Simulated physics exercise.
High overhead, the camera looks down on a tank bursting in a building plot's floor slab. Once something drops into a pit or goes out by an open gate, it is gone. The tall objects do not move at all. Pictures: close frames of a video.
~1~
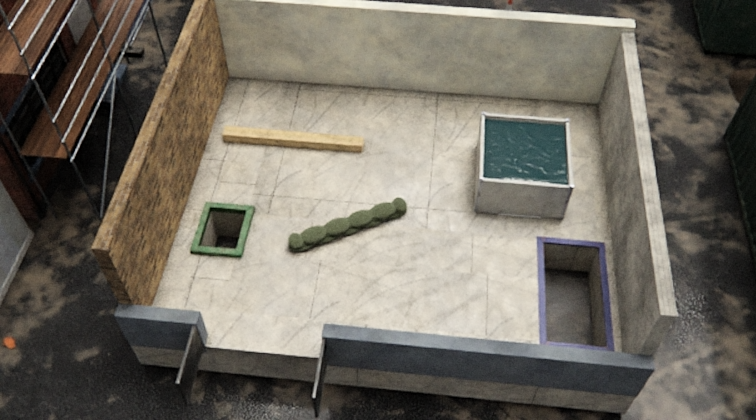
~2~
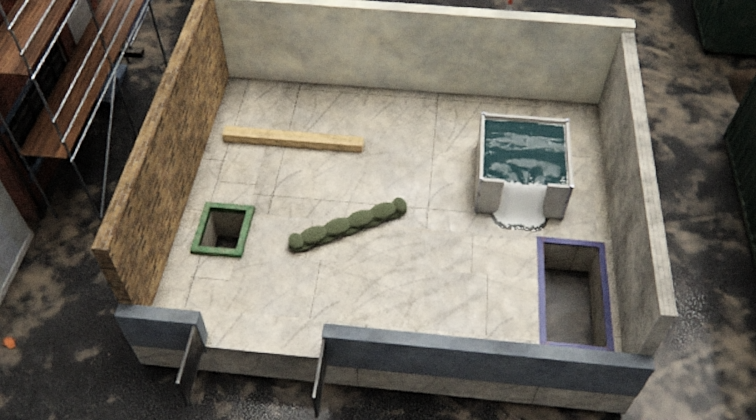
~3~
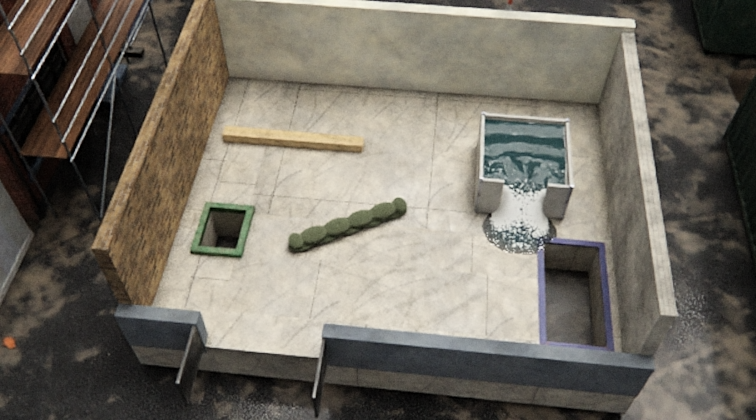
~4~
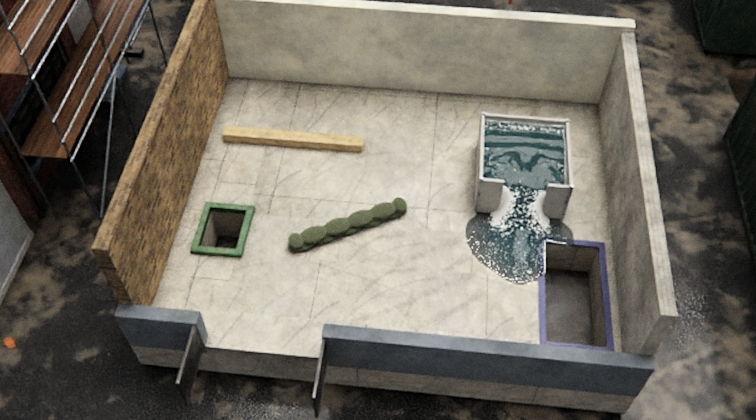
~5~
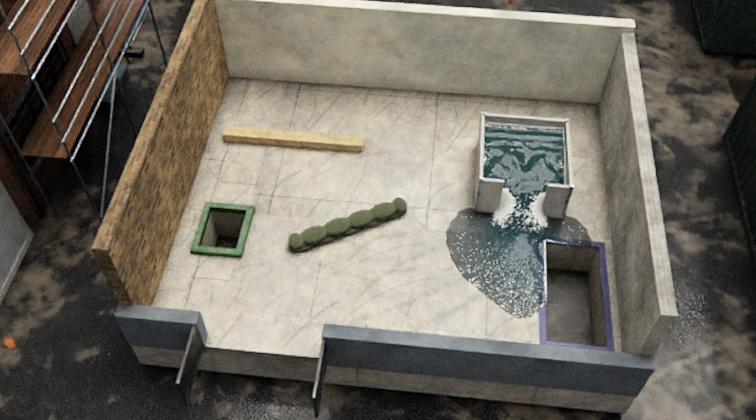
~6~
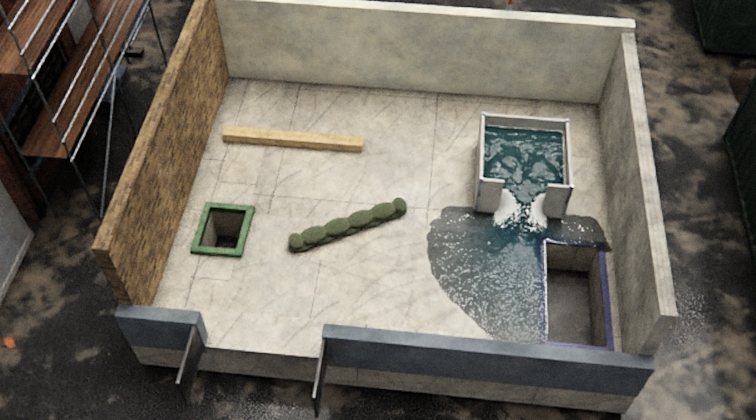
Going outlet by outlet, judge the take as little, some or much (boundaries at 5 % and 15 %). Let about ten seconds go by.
My judgement: The gate ends up with some, the green pit ends up with little, the blue pit ends up with much.
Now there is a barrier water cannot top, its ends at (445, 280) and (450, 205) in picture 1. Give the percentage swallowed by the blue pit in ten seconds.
Blue: 50 %.
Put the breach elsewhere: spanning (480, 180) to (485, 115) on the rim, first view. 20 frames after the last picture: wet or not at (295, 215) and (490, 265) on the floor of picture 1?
In the order asked: Sodden, out of reach.
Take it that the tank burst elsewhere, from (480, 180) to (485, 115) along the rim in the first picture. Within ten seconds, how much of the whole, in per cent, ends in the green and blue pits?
Out of every hundred parts, green takes 4 and blue takes 0.
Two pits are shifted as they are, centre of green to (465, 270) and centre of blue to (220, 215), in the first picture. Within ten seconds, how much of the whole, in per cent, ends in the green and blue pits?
Of everything, green catches 10 per cent while blue catches 14 per cent.
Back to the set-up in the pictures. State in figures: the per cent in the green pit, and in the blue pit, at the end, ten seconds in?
In the order asked, roughly 0 and 44 percent.
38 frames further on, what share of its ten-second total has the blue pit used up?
I get 85 per cent.
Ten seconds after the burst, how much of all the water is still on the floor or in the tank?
About 48 per cent.
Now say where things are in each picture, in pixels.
The first picture shows the tank at (525, 152) is whole and still.
In the second picture, water pours out at (521, 204) and has run to (542, 223).
In the third picture, the front is at (530, 251), out from the gap at (521, 204).
In the fourth picture, the front is at (523, 281), out from the gap at (521, 205).
In the fifth picture, water pours out at (521, 204) and has run to (524, 313).
In the sixth picture, the front is at a hidden place, out from the gap at (521, 205).
A moment on, water covers 20 % of the floor; the gate 0 %, the green pit 0 %, the blue pit 11 %.
Next, water covers 25 % of the floor; the gate 0 %, the green pit 0 %, the blue pit 18 %.
Then, water covers 35 % of the floor; the gate 1 %, the green pit 0 %, the blue pit 26 %.
Later, water covers 40 % of the floor; the gate 3 %, the green pit 0 %, the blue pit 37 %.
In the end, water covers 55 % of the floor; the gate 7 %, the green pit 0 %, the blue pit 45 %.
